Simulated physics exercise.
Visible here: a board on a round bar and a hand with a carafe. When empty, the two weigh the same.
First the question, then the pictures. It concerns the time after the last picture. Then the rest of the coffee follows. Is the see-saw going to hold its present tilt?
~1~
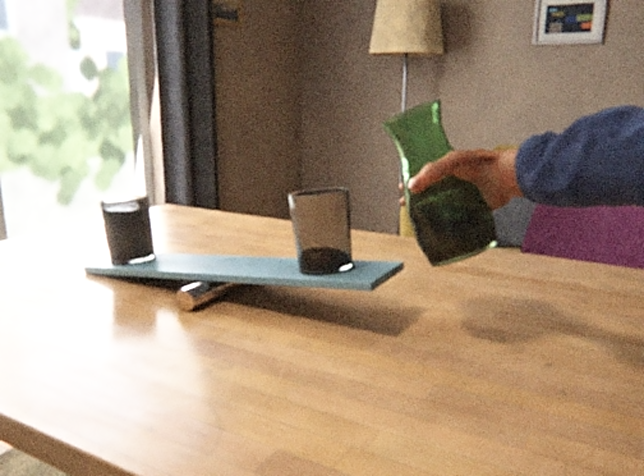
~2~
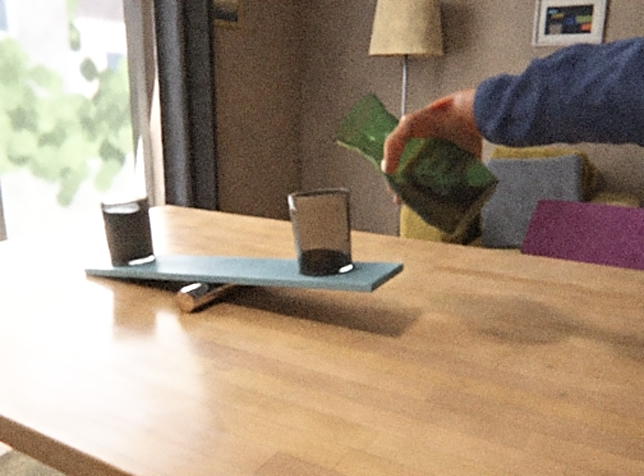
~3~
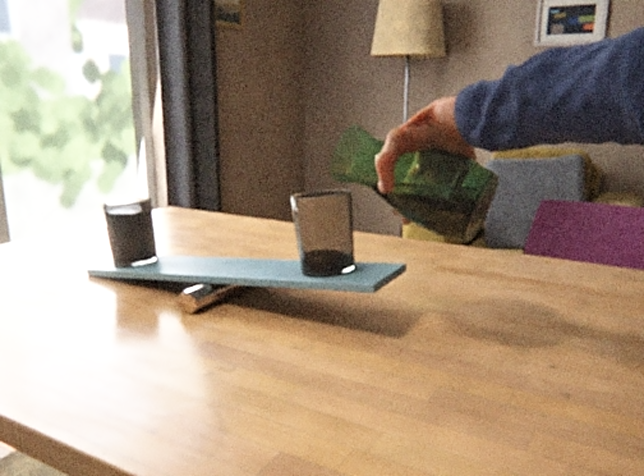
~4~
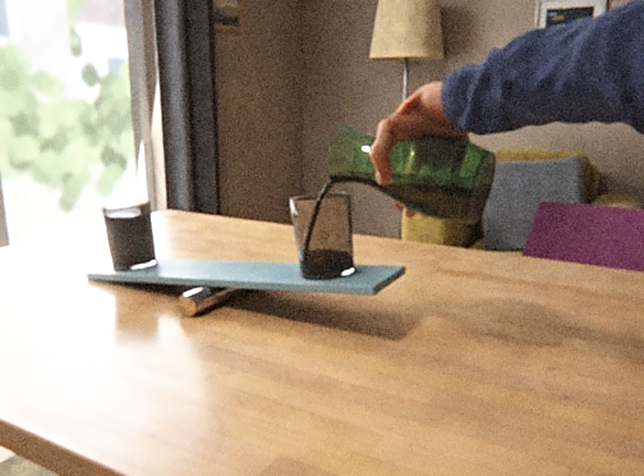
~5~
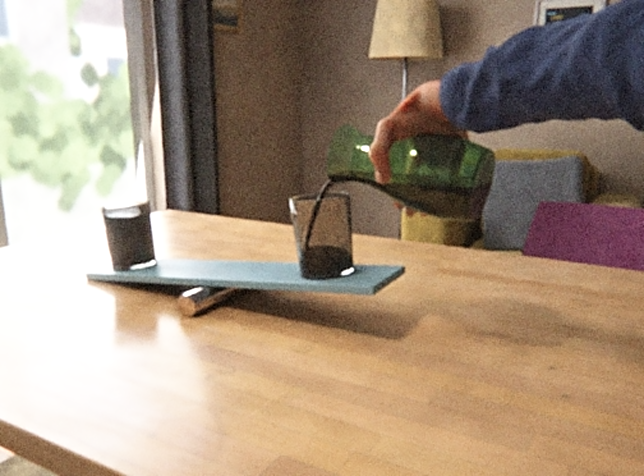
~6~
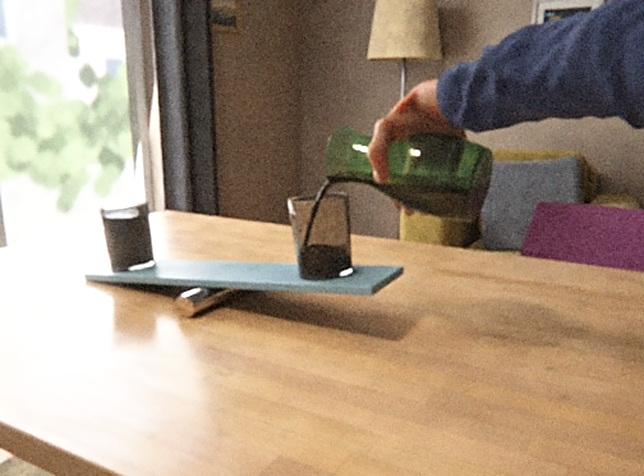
Yes: It's going to stay unchanged, I'd say.
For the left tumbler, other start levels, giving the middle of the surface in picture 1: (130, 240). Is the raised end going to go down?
I'd say it seesaws across, honestly.
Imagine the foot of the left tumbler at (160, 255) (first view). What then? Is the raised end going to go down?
After that: It tilts over.
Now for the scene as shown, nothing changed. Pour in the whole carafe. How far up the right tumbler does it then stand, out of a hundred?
85 %.
Shortly, the right tumbler is about half full; the board leans as before.
Then, the right tumbler is about three quarters full; the board leans as before.
At the finish, the right tumbler is about three quarters full; the board leans as before.
